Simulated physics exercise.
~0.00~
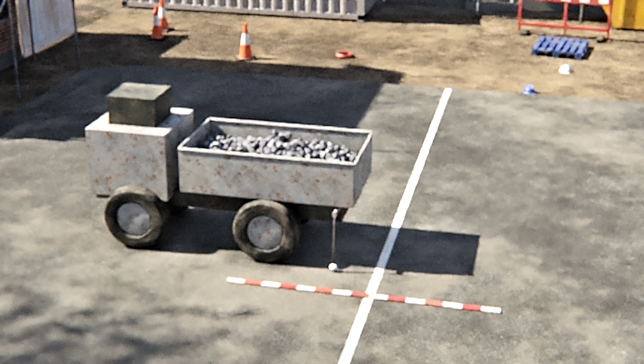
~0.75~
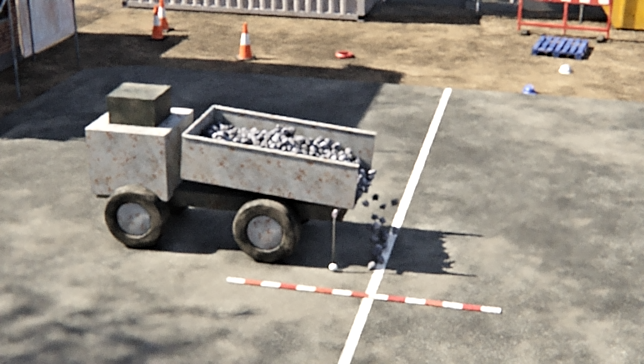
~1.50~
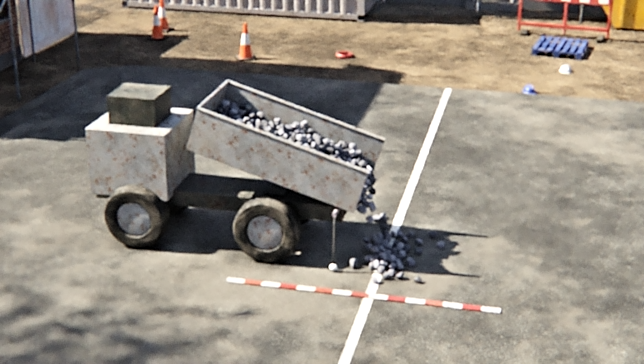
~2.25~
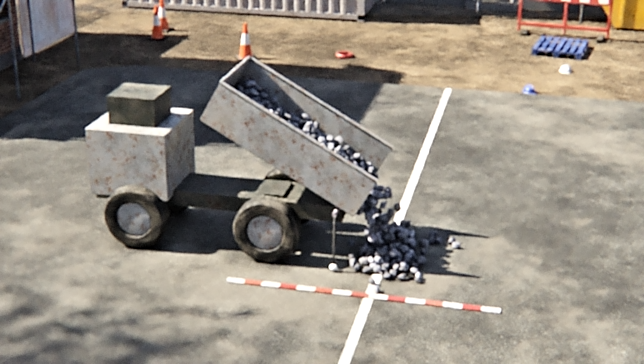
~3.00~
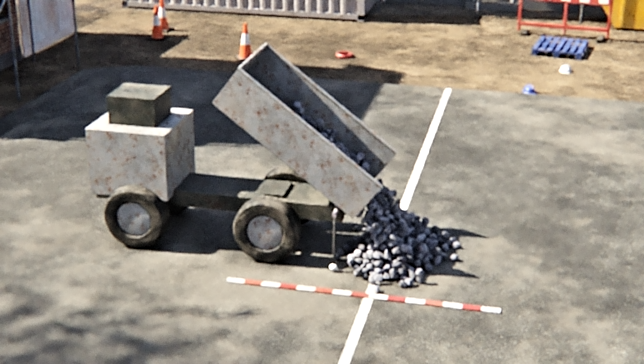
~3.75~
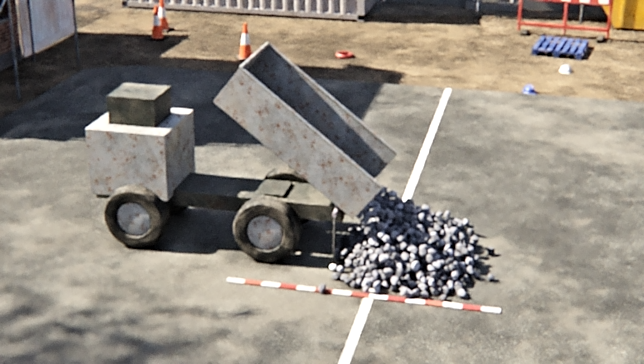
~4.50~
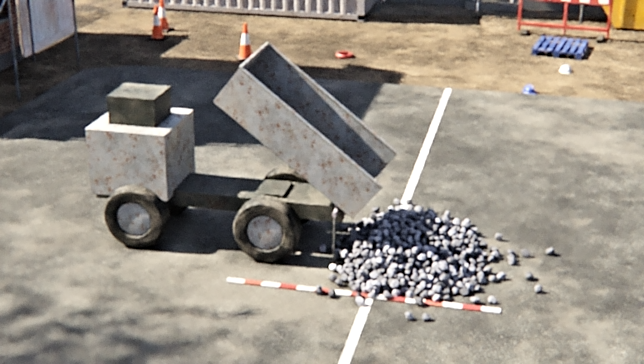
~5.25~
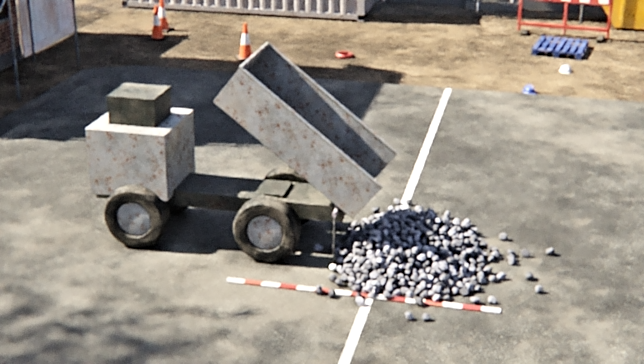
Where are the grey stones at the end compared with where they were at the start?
At the start the stones were loaded in the truck's body, left of the white line. At the end they lay in a heap on the ground behind the truck, spread across the line with most of them to its right.
